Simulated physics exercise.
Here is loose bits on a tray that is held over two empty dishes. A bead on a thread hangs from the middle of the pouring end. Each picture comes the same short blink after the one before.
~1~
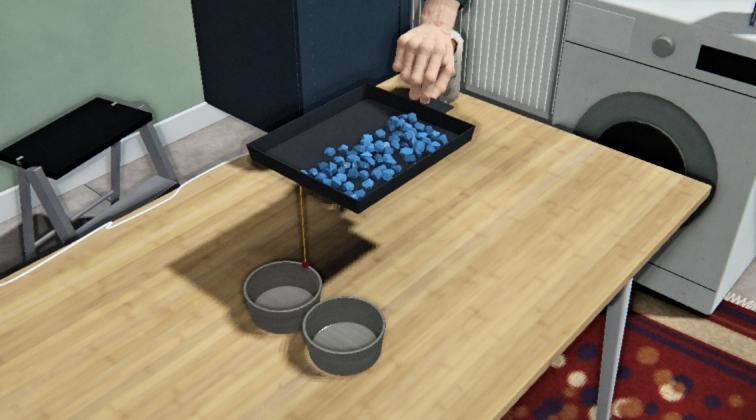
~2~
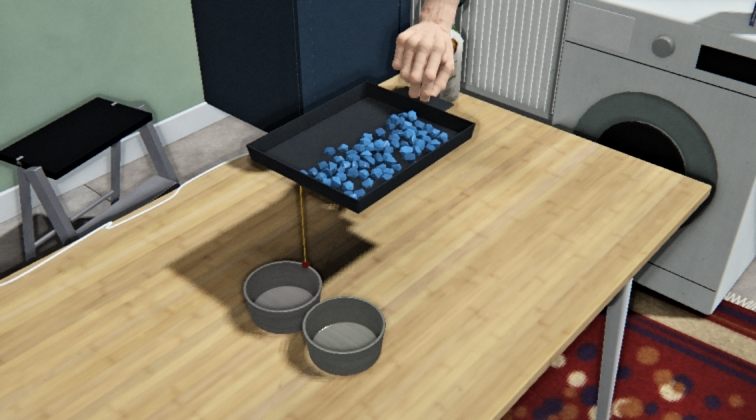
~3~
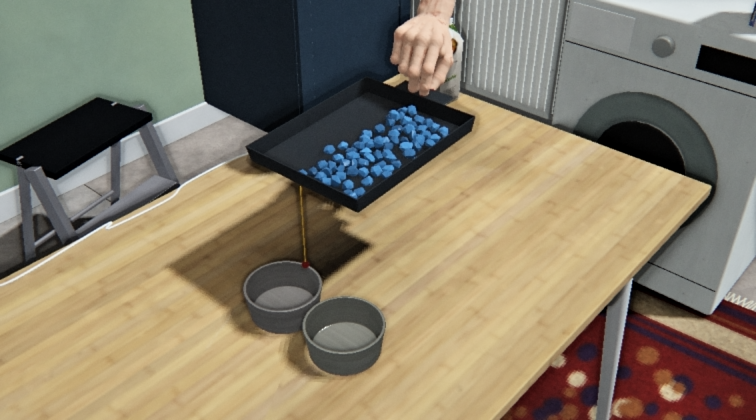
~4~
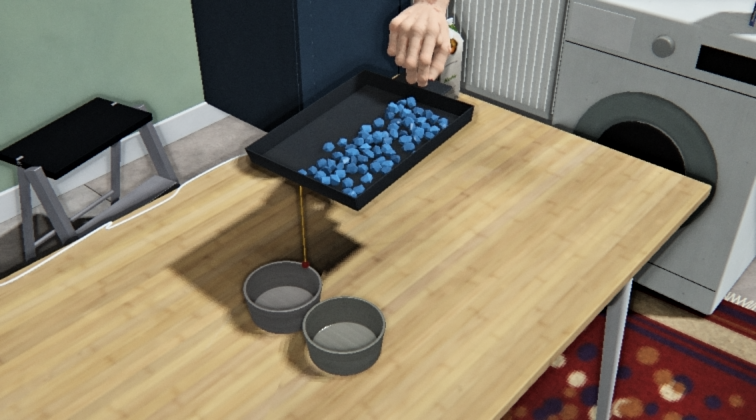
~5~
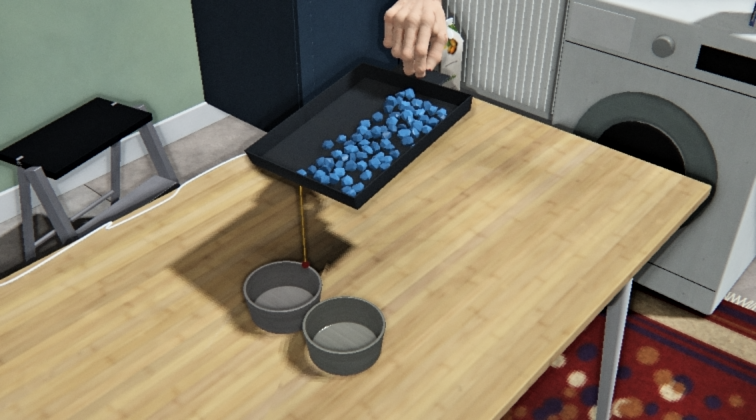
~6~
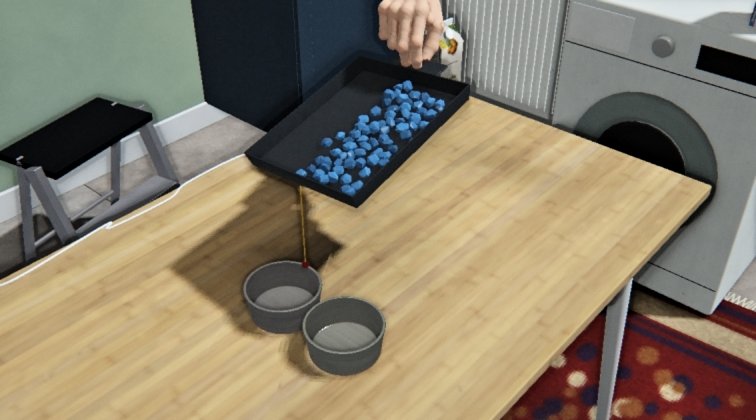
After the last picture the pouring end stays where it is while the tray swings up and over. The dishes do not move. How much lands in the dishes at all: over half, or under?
In the dishes lies less than half of it.
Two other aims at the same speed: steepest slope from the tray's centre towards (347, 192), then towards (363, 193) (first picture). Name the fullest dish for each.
In turn: The right-hand dish; the right one.
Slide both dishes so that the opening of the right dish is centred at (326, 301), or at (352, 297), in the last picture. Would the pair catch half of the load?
In turn: Above a half; below a half.
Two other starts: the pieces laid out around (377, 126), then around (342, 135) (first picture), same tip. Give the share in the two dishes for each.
In turn 20 and 20 in a hundred.
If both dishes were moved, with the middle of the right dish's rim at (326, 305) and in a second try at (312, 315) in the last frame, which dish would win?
First the left one, then the left dish.
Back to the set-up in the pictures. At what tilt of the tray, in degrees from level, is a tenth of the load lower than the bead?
Around 85° of tilt.
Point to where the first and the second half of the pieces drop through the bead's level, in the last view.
Early half (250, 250), late half (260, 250).
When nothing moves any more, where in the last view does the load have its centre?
Near (253, 288).
Soon, tray tipped steeply; all on the tray.
A while on, tray tipped right over; most on the tray; a stray few in the left dish; a small part outside both; a stray few in the air.
Towards the end, tray tipped past a quarter turn; about a third in the left dish; about two thirds outside both.
Finally, tray tipped past a quarter turn; none in the right dish; about a third in the left dish; about two thirds outside both.
